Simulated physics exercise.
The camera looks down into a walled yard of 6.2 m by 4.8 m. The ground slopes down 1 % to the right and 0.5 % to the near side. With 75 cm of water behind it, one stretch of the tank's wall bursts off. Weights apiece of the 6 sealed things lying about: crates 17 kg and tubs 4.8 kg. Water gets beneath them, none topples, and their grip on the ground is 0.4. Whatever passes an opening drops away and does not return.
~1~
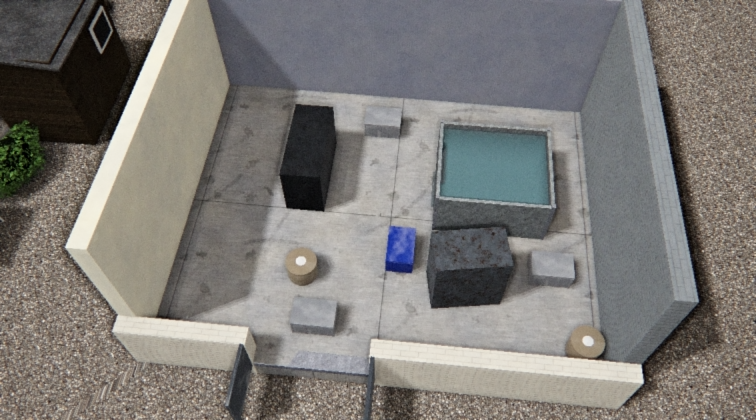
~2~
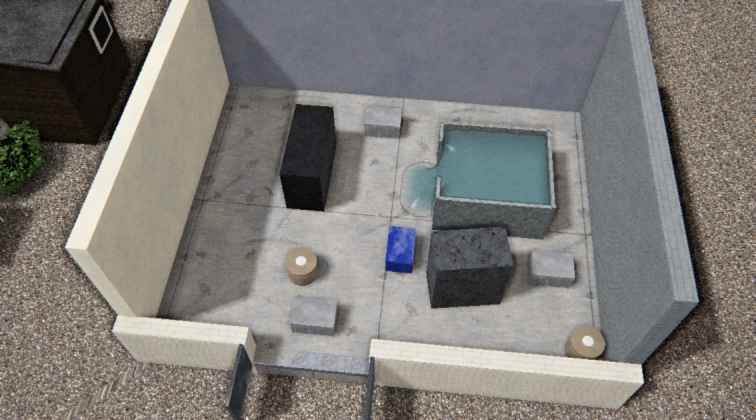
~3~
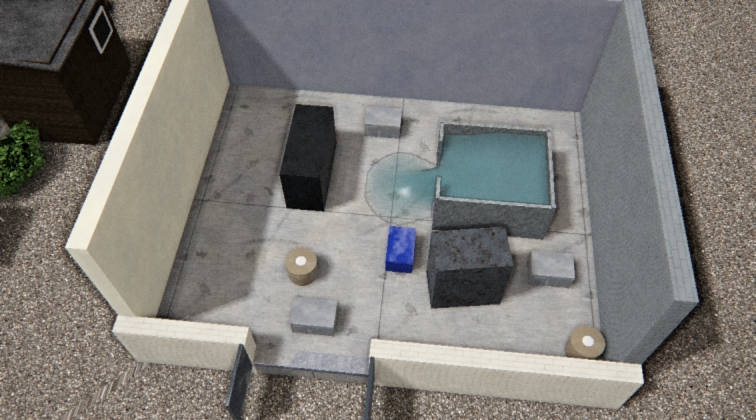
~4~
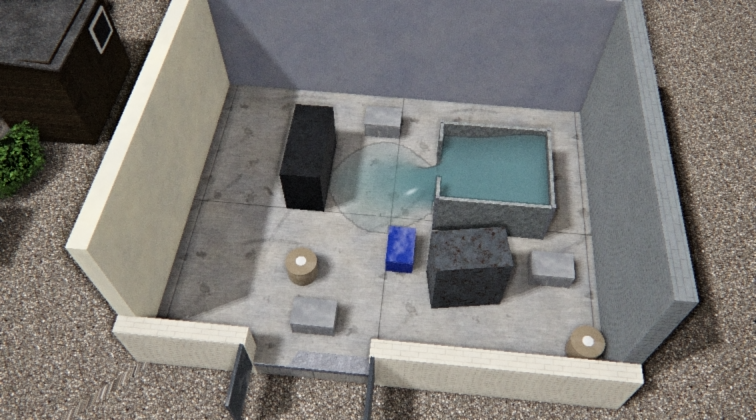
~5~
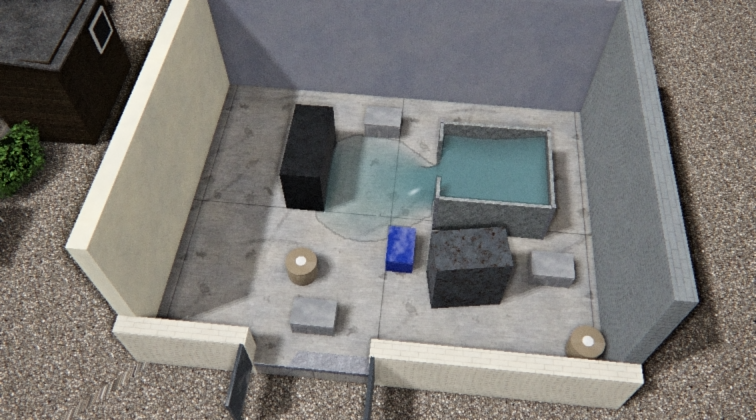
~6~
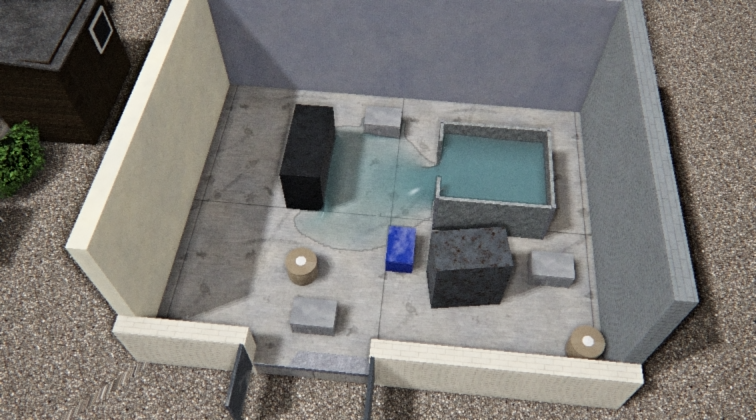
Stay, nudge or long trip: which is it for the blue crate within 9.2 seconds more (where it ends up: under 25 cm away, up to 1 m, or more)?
The blue crate barely shifts.
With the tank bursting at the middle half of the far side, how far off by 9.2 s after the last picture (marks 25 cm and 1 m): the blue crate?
In that case the blue crate barely shifts.
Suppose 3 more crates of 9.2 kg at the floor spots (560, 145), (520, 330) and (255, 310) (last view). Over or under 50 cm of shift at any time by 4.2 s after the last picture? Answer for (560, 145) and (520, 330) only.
In turn: Less, short of it.
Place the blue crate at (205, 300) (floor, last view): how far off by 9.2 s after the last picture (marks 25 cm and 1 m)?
It gets carried off.
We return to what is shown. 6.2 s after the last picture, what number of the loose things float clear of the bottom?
I count 1.
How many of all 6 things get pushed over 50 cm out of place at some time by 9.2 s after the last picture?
That makes 4.
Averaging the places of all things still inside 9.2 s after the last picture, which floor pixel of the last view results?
At about (519, 259).
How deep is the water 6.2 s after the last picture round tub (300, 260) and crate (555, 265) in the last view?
Roughly 6 and 0 cm.
Then, 1.2 s after the last picture the blue crate is near (401, 244), 0.0 m from its start, aground; 0 of 6 are out; 1 afloat.
Then, 3.8 s after the last picture the blue crate is near (401, 244), 0.0 m from its start, aground; 1 of 6 are out; 1 afloat.
Then, 6.2 s after the last picture the blue crate is near (402, 244), 0.0 m from its start, aground; 1 of 6 are out; 1 afloat.
Then, 9.2 s after the last picture the blue crate is near (402, 244), 0.0 m from its start, aground; 1 of 6 are out; 2 afloat.
